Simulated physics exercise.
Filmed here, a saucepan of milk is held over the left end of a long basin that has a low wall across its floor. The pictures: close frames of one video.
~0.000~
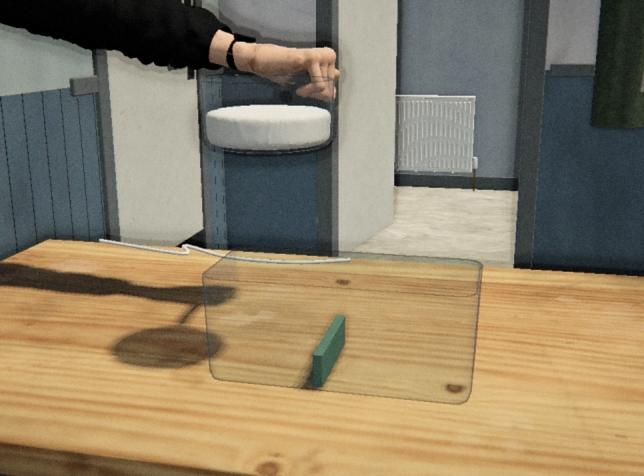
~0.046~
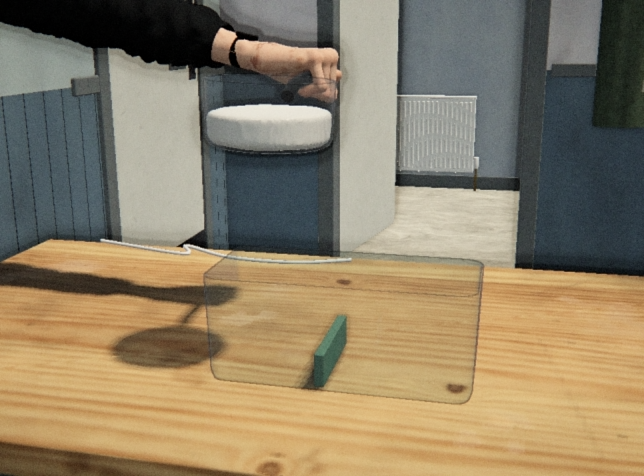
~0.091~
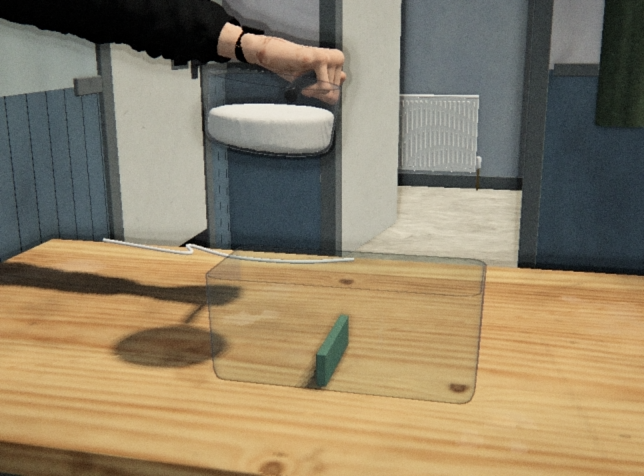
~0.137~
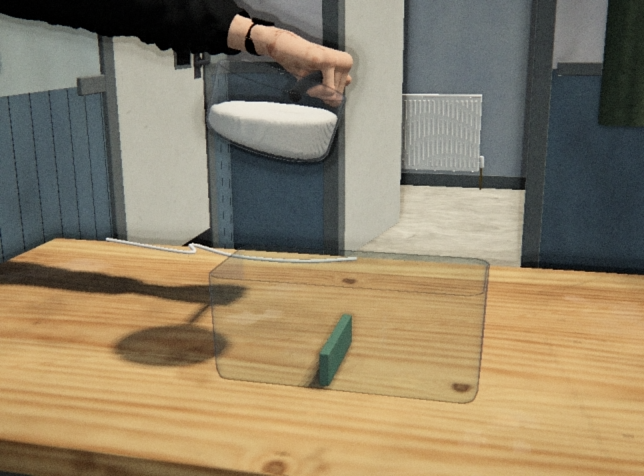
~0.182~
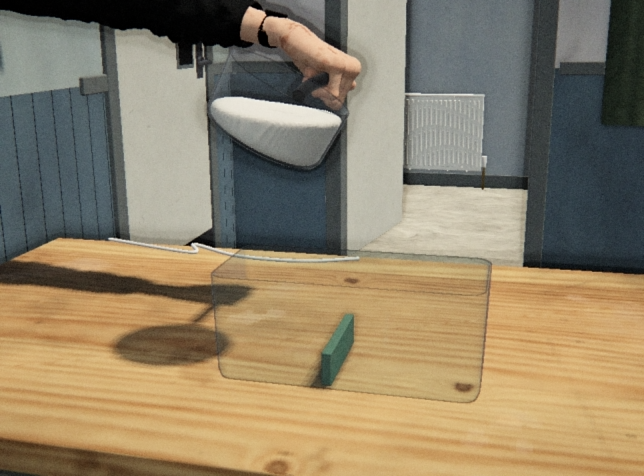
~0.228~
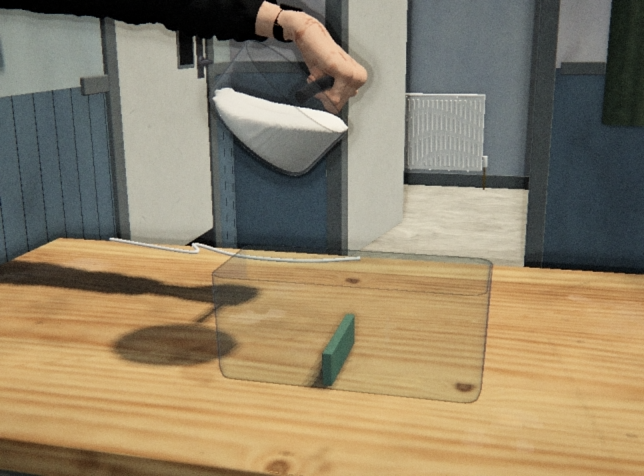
In this clip, a hand holds a pan of white milk above a clear basin with a low green wall on a wooden table, then steadily tilts the pan, its right side dipping downward.
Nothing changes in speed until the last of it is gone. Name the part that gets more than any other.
The right-side portion is fullest.
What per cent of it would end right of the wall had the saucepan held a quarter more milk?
I'd say roughly 80 percent.
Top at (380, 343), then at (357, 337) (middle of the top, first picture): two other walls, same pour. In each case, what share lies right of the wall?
About 25 % and 50 %.
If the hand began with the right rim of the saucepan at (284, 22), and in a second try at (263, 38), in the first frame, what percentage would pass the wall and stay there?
You'd get around 50 per cent and then around 15 per cent.
By 0.47 s the tilt is 106° and 18 per cent is still to pour, 0 is left of the wall and 22 right of it.
By 0.64 s the tilt is 110° and 4 per cent is still to pour, 10 is left of the wall and 77 right of it.
By 0.83 s the tilt is 110° and 0 per cent is still to pour, 12 is left of the wall and 82 right of it.
By 1.03 s the tilt is 110° and 0 per cent is still to pour, 14 is left of the wall and 83 right of it.
At rest 14 per cent lies left of the wall, 83 right of it and 3 outside.
